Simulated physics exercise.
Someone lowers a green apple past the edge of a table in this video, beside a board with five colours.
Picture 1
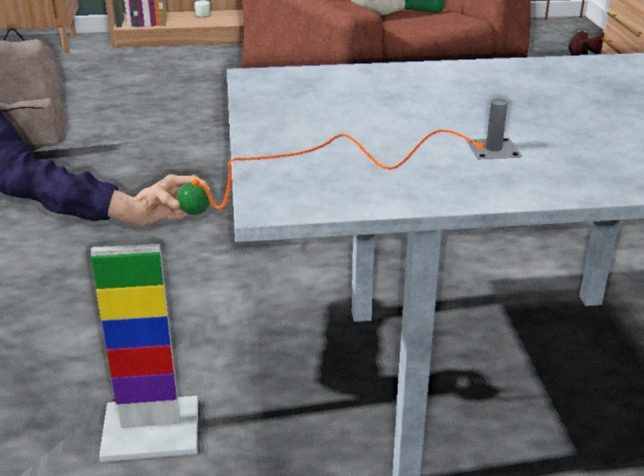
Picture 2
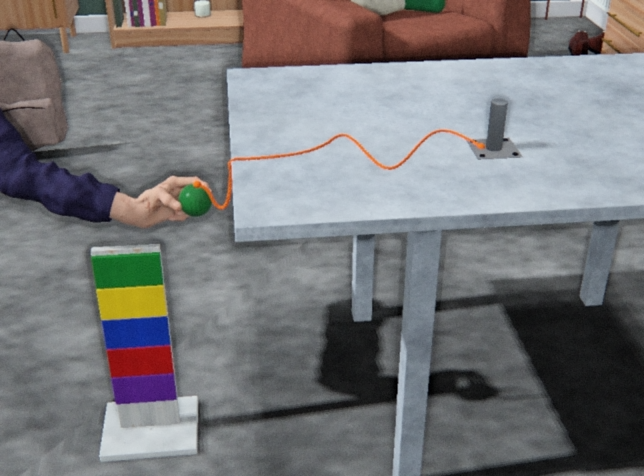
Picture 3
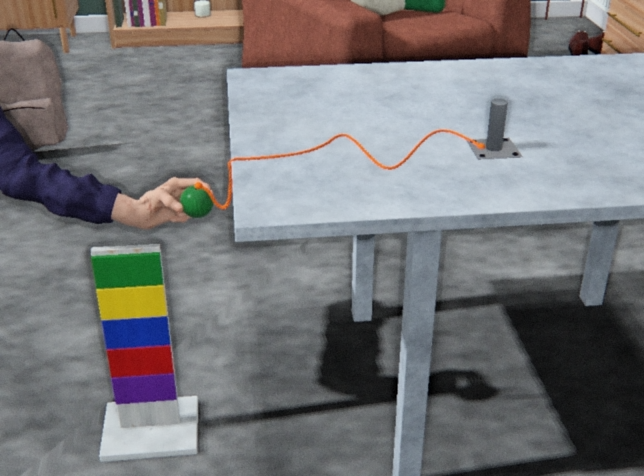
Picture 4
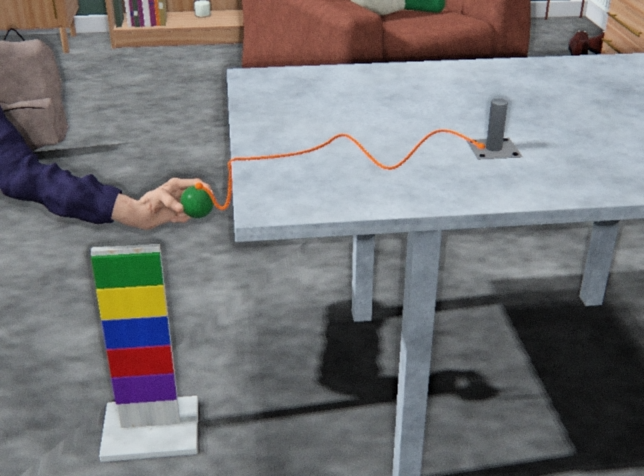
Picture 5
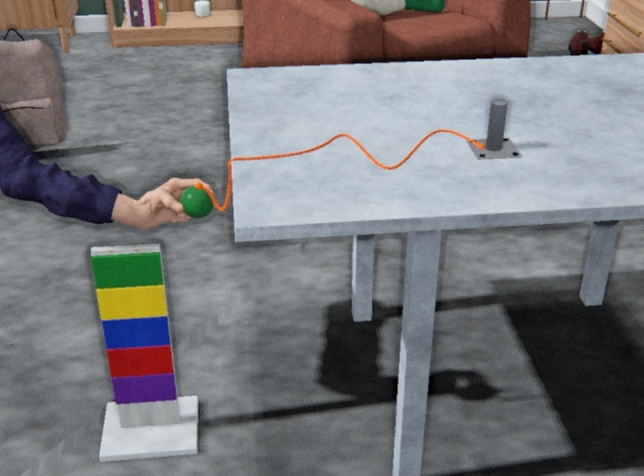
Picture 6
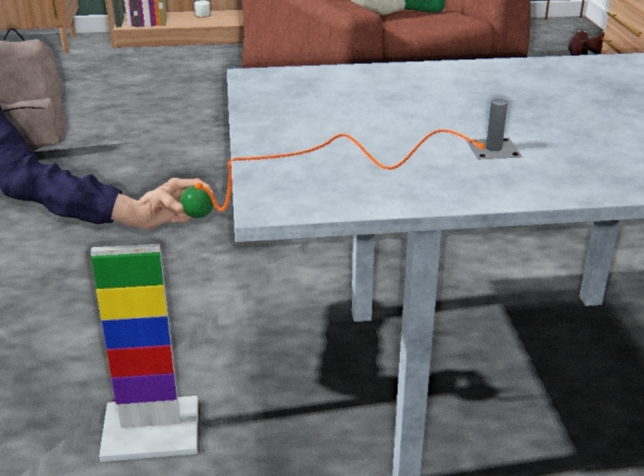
A green apple, tied to an orange shoelace running across the table to a grey post, barely moved as a hand held it beside the table's left edge, above a board with five colours.
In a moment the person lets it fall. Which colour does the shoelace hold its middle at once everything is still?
The shoelace holds its middle at red.
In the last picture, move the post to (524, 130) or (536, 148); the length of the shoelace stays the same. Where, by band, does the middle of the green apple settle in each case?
The first case gives blue, the second gives blue.
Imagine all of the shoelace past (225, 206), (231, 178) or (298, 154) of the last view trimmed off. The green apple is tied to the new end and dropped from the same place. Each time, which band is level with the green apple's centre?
Lab note - try 1: Blue; try 2: Yellow; try 3: No band.
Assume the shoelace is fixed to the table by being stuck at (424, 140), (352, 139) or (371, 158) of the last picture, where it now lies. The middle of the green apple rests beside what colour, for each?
Note: Try 1 blue; try 2 green; try 3 yellow.
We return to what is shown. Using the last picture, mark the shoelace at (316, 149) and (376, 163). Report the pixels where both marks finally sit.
(234, 200) and (299, 153).
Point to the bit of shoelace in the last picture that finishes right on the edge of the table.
Roughly (345, 135).
Soon after, apple near (256, 341); level with blue.
After that, apple near (243, 355); level with red.
In the end, apple near (246, 358); level with red. The red one.
